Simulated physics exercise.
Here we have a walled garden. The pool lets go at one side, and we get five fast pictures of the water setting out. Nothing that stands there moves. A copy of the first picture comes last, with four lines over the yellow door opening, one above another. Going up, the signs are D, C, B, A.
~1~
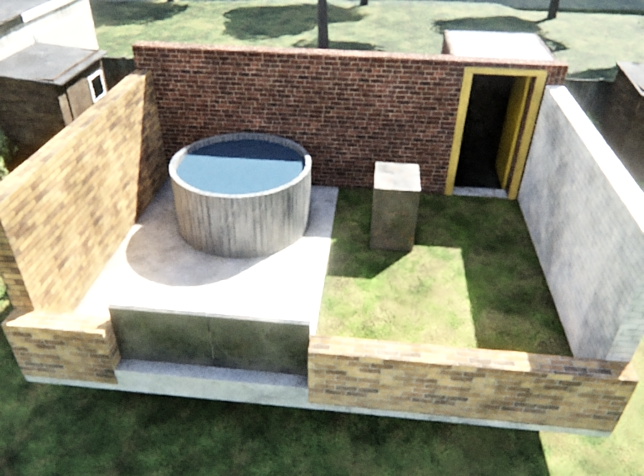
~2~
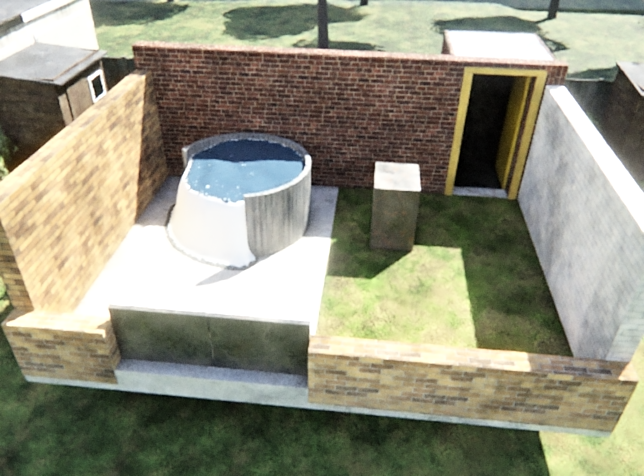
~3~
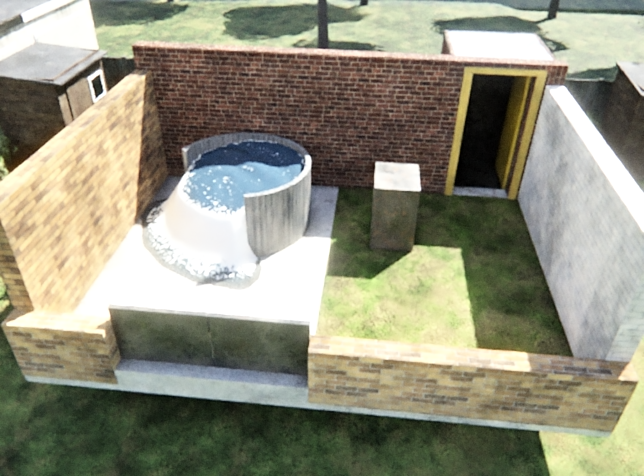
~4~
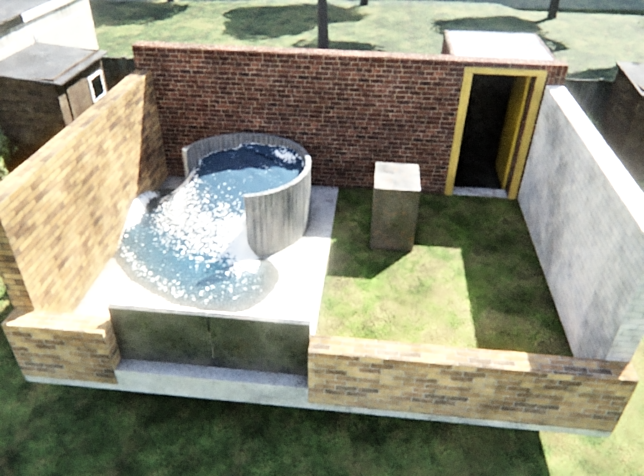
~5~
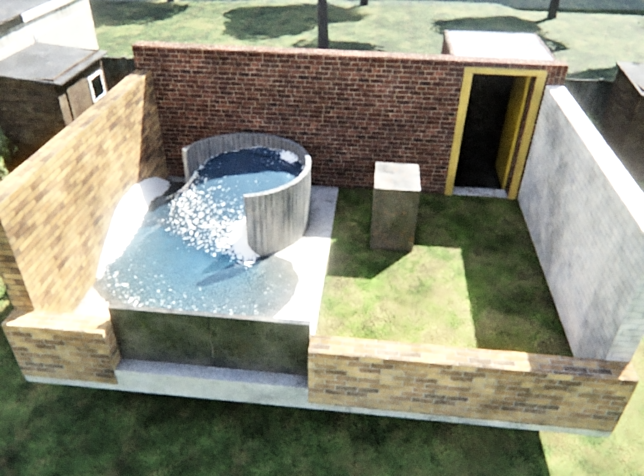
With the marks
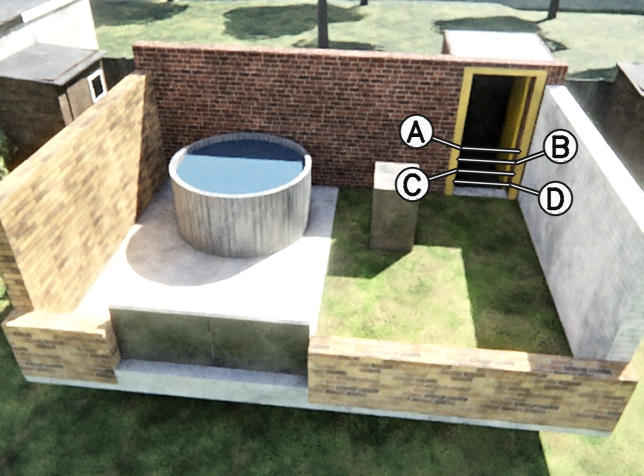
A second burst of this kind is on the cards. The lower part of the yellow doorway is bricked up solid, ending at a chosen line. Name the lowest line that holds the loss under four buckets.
I would pick line D.
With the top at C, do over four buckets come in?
No, not at all.
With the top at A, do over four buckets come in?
No.
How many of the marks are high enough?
All of the four.
On the marked copy, A at (489, 149); B at (487, 161); C at (485, 172); D at (482, 183); from the bottom up D, C, B, A.
If A is chosen, nothing gets over.
If B is chosen, nothing gets over.
If C is chosen, nothing gets over.
If D is chosen, nothing gets over.
